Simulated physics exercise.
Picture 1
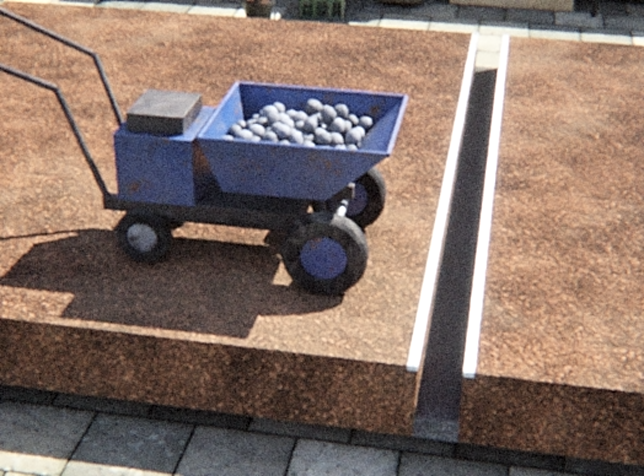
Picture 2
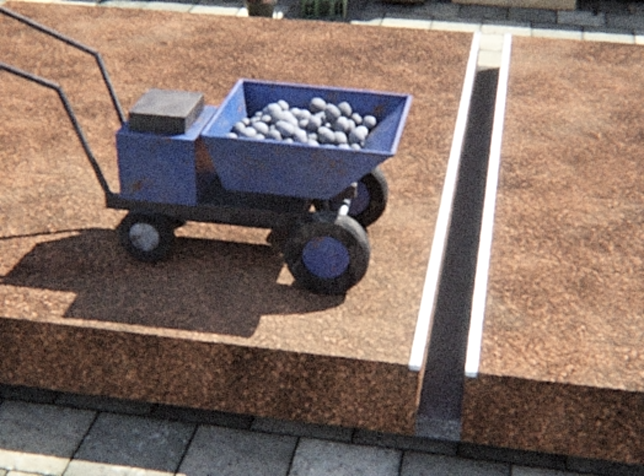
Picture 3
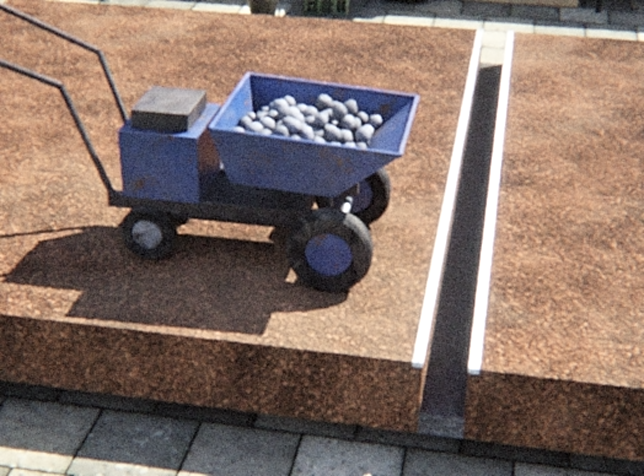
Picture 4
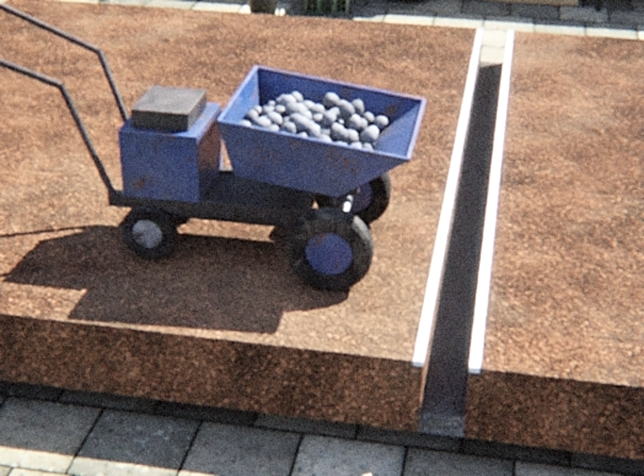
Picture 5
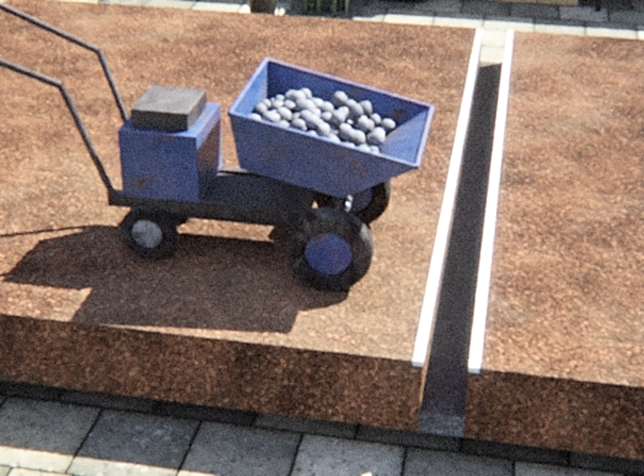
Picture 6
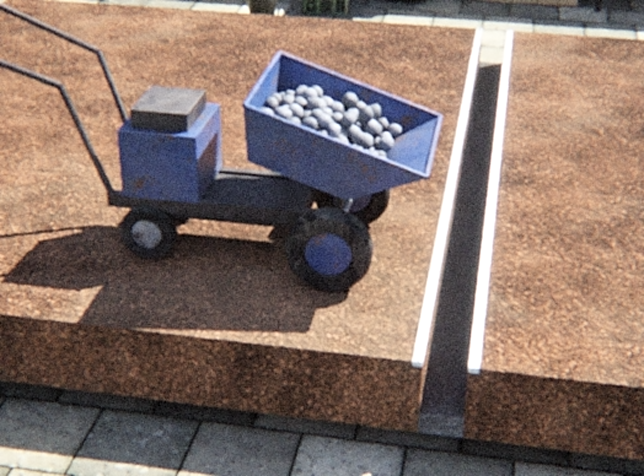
On brown ground beside a narrow board-edged trench, a blue powered barrow's skip of grey cobbles slowly tilting toward the right.
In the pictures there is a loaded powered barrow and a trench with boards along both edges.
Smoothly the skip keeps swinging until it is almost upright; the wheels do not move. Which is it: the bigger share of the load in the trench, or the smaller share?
Mostly out.
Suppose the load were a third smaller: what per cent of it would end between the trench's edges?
About 40 %.
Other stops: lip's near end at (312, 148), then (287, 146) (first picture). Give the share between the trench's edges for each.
Around 50 % the first time and around 40 % the second.
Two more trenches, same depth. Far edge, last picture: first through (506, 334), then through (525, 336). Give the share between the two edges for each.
80 % then 100 %, roughly.
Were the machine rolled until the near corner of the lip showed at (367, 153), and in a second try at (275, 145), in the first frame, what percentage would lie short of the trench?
The first gives close to 0 per cent and the second 50 per cent.
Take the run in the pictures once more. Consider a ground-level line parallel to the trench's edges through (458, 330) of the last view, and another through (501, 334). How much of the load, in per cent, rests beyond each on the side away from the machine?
80 % and 50 %.
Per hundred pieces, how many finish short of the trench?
Near 0 in every hundred.
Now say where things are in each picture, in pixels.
The first frame shows lip of the skip at (388, 155), level; top of the load at (279, 131), round cobbles; first edge of the trench at (419, 329); far edge at (473, 335), the trench under half as wide as the skip, and about as deep as wide.
The second frame shows lip of the skip at (392, 155), level; top of the load at (283, 129).
The third frame shows lip of the skip at (399, 156), tipped barely; top of the load at (289, 124).
The fourth frame shows lip of the skip at (407, 160), tipped a little; top of the load at (296, 121).
The fifth frame shows lip of the skip at (416, 167), tipped a little; top of the load at (304, 118).
The sixth frame shows lip of the skip at (426, 177), tipped clearly; top of the load at (300, 106); first edge of the trench at (424, 325); far edge at (478, 331).
Soon after the last picture, skip tipped steeply; all in the skip.
A little later, skip tipped steeply; about two thirds in the skip; a small part in or heaped over the trench; about a third beyond it; a stray few falling.
Later still, skip tipped right over; a small part in the skip; about a quarter in or heaped over the trench; about two thirds beyond it.
By the end, skip tipped right over; a stray few in the skip; about a quarter in or heaped over the trench; about two thirds beyond it.
